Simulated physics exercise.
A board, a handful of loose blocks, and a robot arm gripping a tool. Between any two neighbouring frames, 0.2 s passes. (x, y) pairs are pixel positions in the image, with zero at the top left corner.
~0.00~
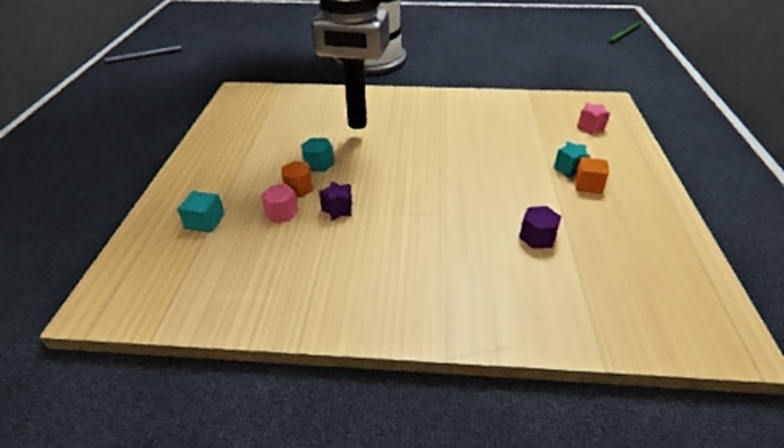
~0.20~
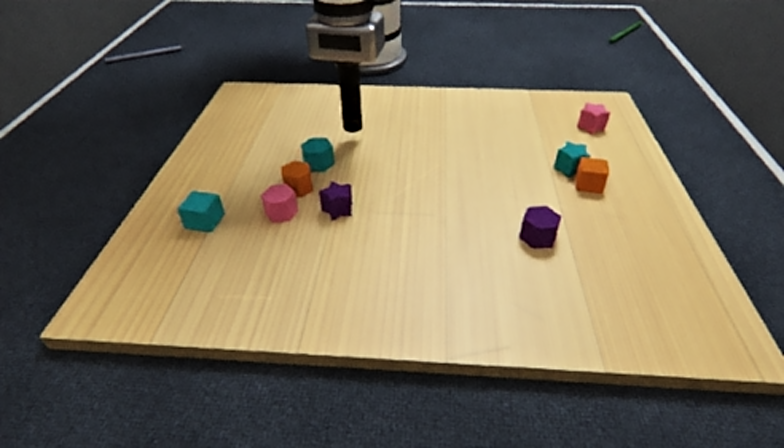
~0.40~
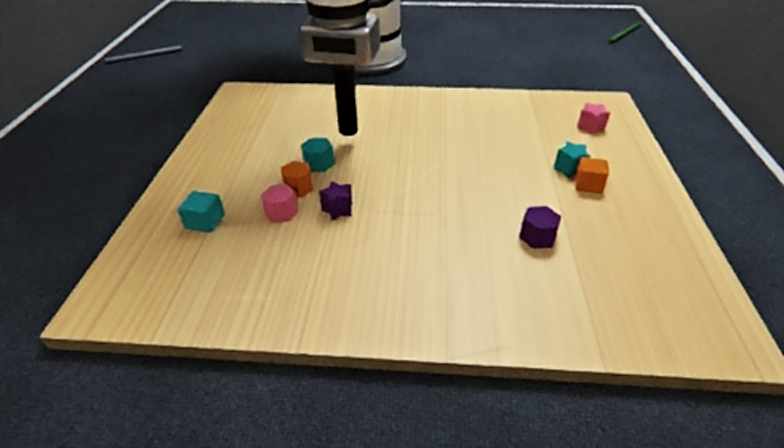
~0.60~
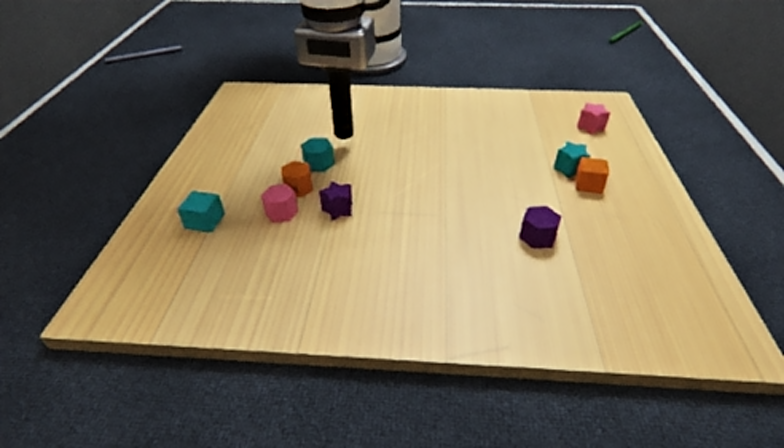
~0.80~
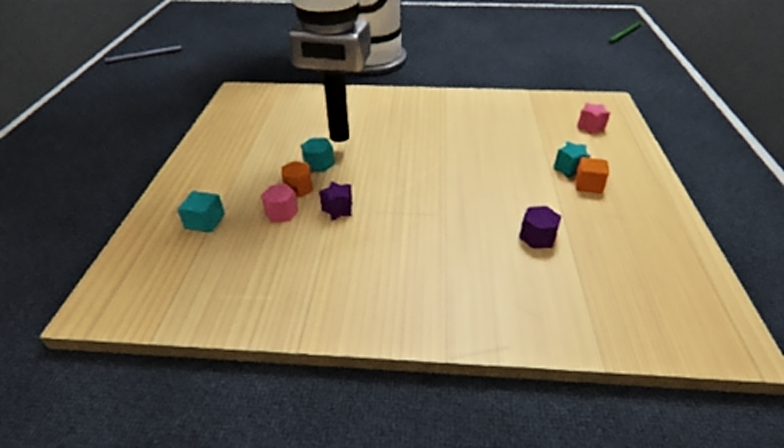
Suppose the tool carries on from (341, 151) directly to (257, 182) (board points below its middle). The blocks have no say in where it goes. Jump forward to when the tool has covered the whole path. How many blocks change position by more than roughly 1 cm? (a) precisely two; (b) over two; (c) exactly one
b (over two)
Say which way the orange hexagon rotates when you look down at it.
The block spins anticlockwise.
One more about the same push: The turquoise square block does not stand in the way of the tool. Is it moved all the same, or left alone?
The turquoise square block is left alone.
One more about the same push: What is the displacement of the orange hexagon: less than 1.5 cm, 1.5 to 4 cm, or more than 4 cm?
Distance: Between 1.5 and 4 cm.
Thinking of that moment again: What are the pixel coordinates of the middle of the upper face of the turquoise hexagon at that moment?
I'd say the turquoise hexagon ends with its top centre at (259, 178).
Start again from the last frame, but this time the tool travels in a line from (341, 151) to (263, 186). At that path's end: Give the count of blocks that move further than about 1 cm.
Answer: Three or more.
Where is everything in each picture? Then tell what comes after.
In the first frame, tool tip (358, 125); block tops, turquoise square block (198, 201); pink hexagon (278, 193); orange hexagon (295, 169); turquoise hexagon (316, 144).
In the second frame, tool (353, 129); blocks unchanged.
In the third frame, tool (348, 132); blocks unchanged.
In the fourth frame, tool (344, 135); blocks unchanged.
In the fifth frame, tool (340, 138); turquoise square block (198, 201); pink hexagon (278, 193); orange hexagon (295, 169); turquoise hexagon (316, 144).
On the path given first. One third of the way, tool (312, 148); orange hexagon (293, 173), turned 10° anticlockwise; turquoise hexagon (297, 155), turned 25° anticlockwise.
Two thirds of the way, tool (283, 158); pink hexagon (278, 199), turned 30° clockwise; orange hexagon (289, 181), turned 60° anticlockwise; turquoise hexagon (274, 167), turned 55° anticlockwise.
At the end, tool (254, 169); turquoise square block in place; pink hexagon (278, 203), turned 40° clockwise; orange hexagon (289, 183), turned 75° anticlockwise; turquoise hexagon (259, 178), turned 110° anticlockwise.
